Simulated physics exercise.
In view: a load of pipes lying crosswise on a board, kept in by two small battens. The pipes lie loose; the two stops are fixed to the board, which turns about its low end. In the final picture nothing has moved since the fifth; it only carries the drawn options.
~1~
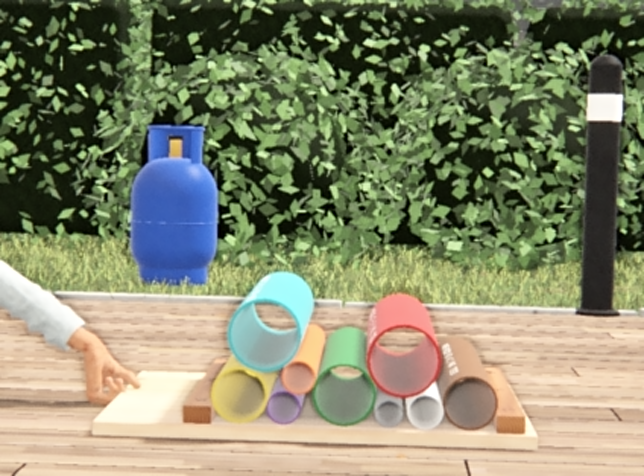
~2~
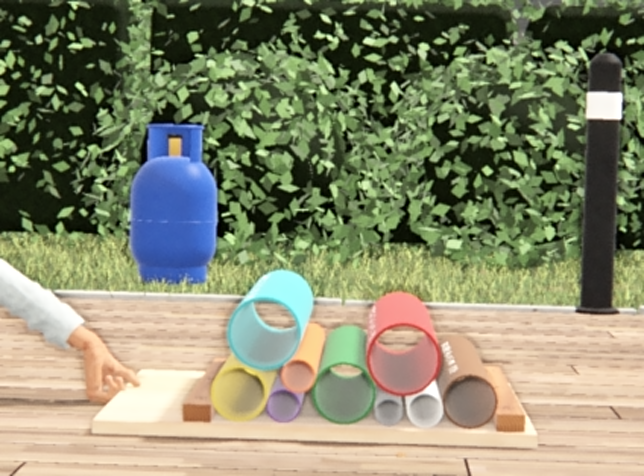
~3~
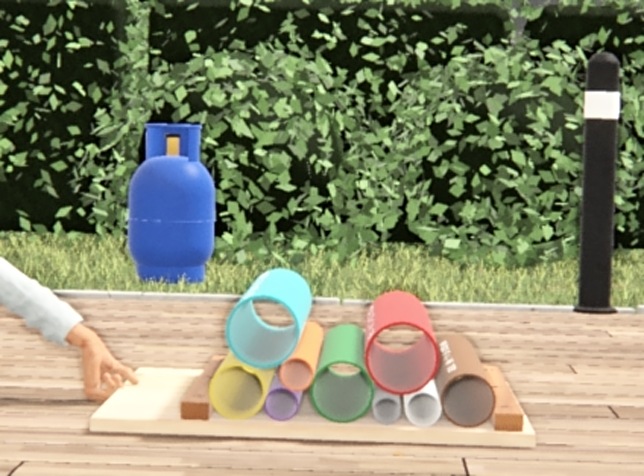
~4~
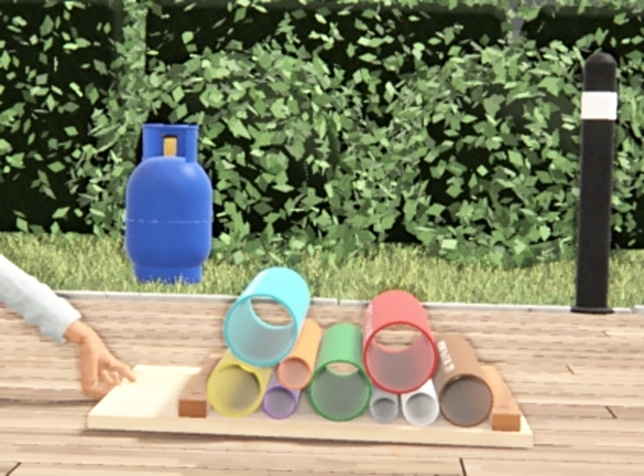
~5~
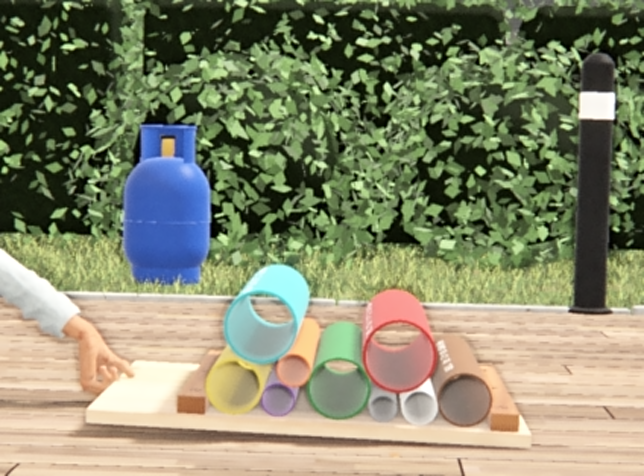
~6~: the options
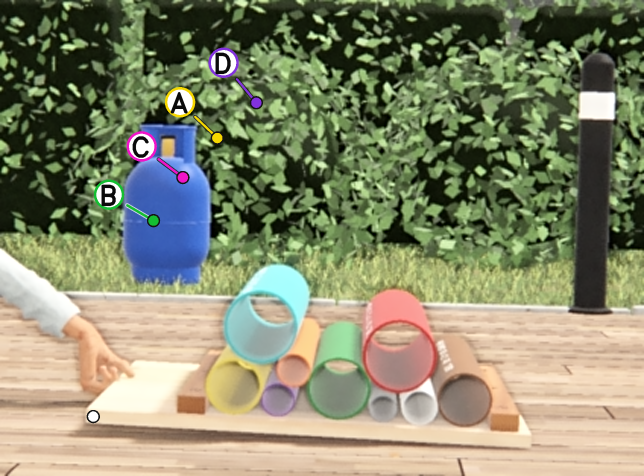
On a wooden deck before a strip of grass and a leafy hedge, seen from the front, a blue gas cylinder stands at left and a black, white-banded post at right. Between them, colourful loose pipes lie between two battens on a pale board, turquoise and red uppermost. The hand at left slightly raises the board's left end, the pipes keeping their arrangement, while the camera drifts slightly right.
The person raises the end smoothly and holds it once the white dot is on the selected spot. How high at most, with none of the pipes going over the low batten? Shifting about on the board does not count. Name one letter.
The answer is mark C.
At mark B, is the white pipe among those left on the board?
Yes.
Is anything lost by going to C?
No.
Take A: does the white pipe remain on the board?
Yes, with A.
On the marked copy, A at (217, 138); B at (154, 221); C at (183, 178); D at (256, 103); the white dot at (93, 416).
Following C. Soon after the start, board at 20°.
Later, board at 36°.
In the end, board at 36°, none over the low batten.
As for the rest, A five over the low batten; B none over the low batten; D five over the low batten.
